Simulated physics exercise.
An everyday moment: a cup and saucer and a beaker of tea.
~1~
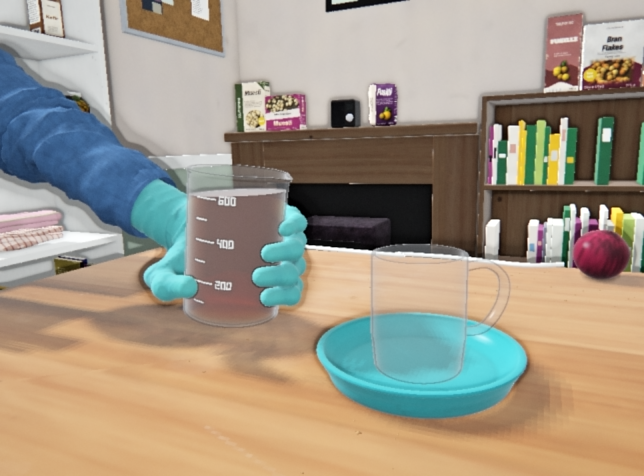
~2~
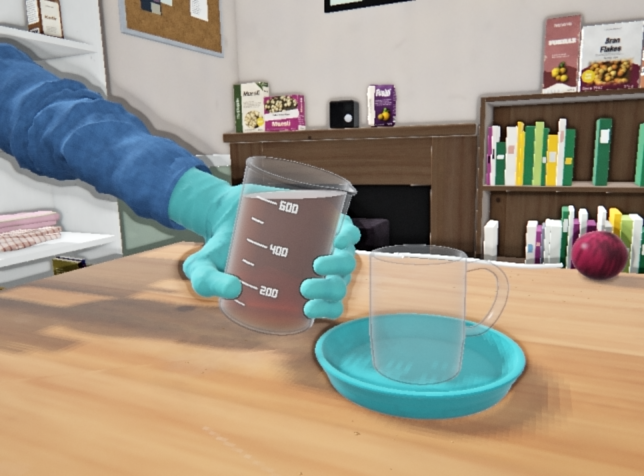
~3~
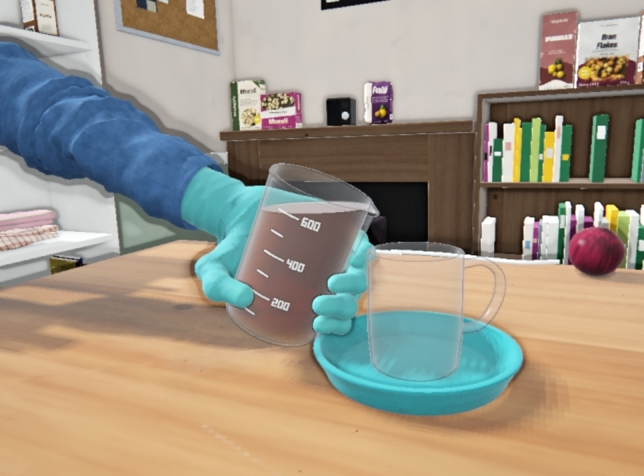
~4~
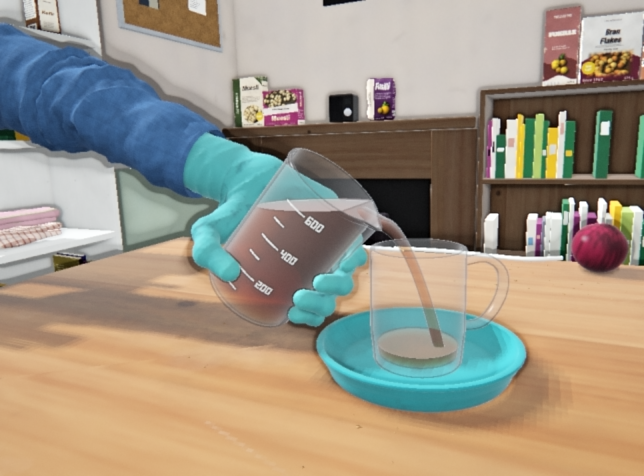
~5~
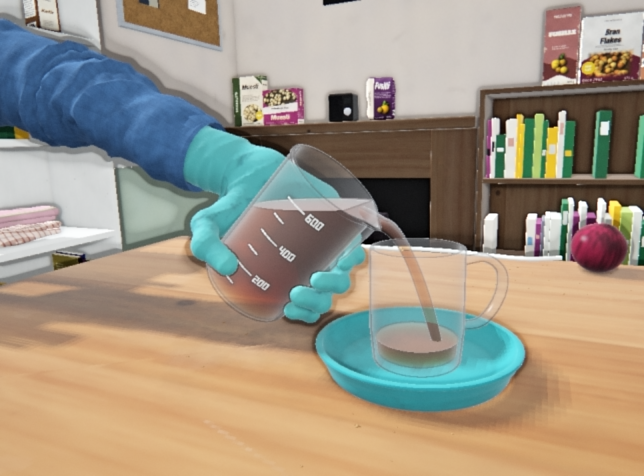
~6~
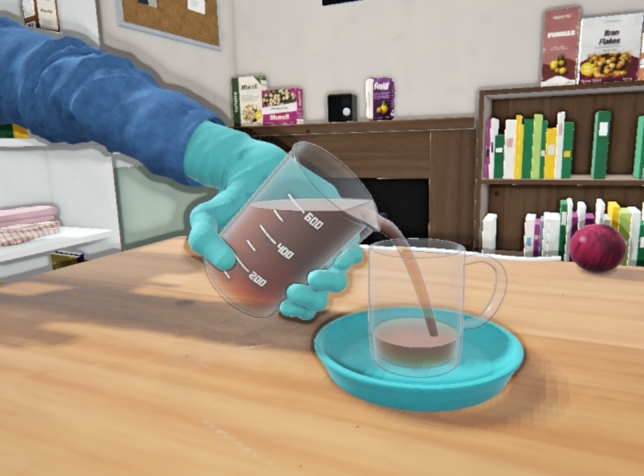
On a wooden table in a room with bookshelves, a teal-gloved hand carries a clear beaker of brownish tea rightward toward an empty glass cup on a turquoise saucer. The hand tilts the beaker to the right, and a thin stream runs over its lip into the cup, where a shallow layer gradually rises.
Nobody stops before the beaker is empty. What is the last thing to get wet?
The tea floods on to the top.
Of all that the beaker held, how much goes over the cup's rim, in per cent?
Close to 50 %.
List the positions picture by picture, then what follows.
The beaker is on its way; beaker (236, 241) about three quarters full; cup (418, 306) empty; saucer (389, 397) dry, in the first frame.
The tea nears the lip; beaker about three quarters full, surface at (294, 195); cup (417, 307) empty, in the second frame.
The tea nears the lip; beaker (297, 253) tipped 25° with all of its load; cup (415, 304) empty, in the third frame.
Pouring; beaker (292, 240) tipped 40° with nearly all of its load; cup nearly empty, surface at (417, 343), in the fourth frame.
Pouring; beaker (290, 235) tipped 45° with nearly all of its load; cup (417, 300) nearly empty, in the fifth frame.
Pouring; beaker (289, 232) tipped 45° with nearly all of its load; cup about a quarter full, surface at (415, 332); saucer (387, 390) dry, in the sixth frame.
A moment on, the cup is full to the brim; the saucer is wet, with room to spare.
Further on, the cup is full to the brim; the saucer is nearly full.
When it is over, the cup is full to the brim; the saucer is full and running over.
